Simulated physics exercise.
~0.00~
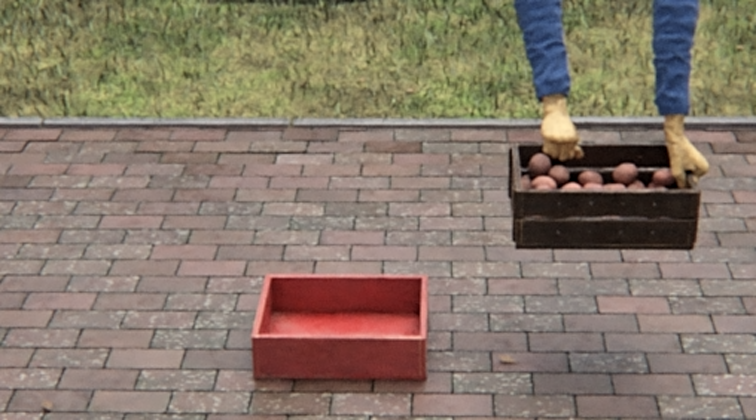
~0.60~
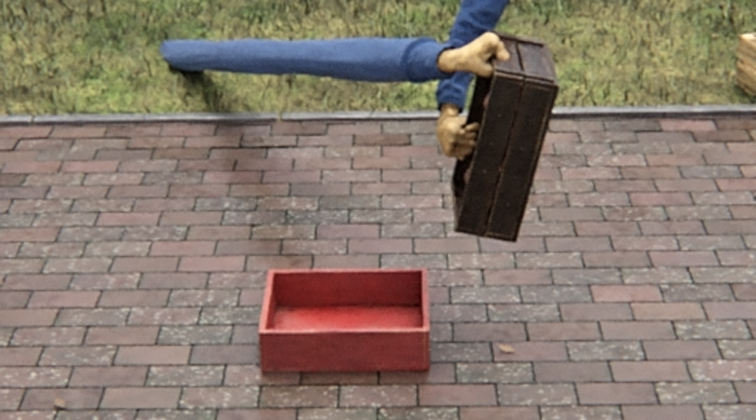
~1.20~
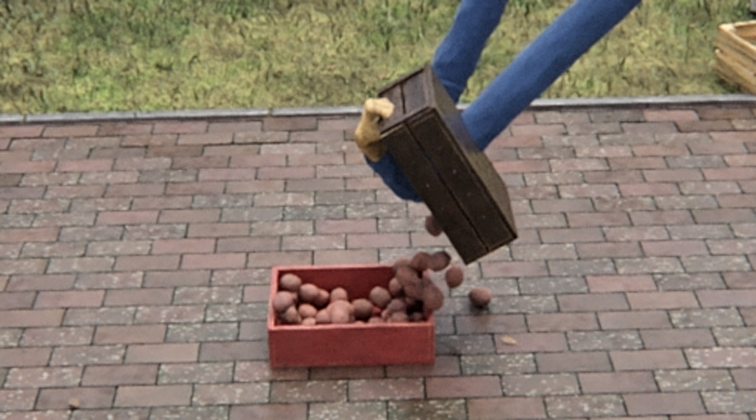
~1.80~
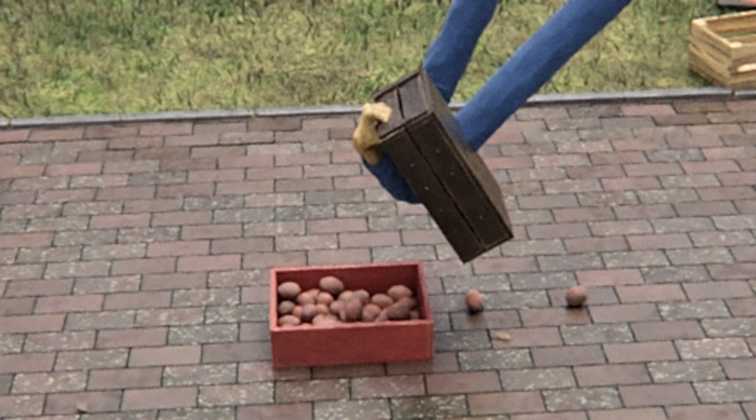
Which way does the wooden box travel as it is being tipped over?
The wooden box moves to the left as the viewer sees it.
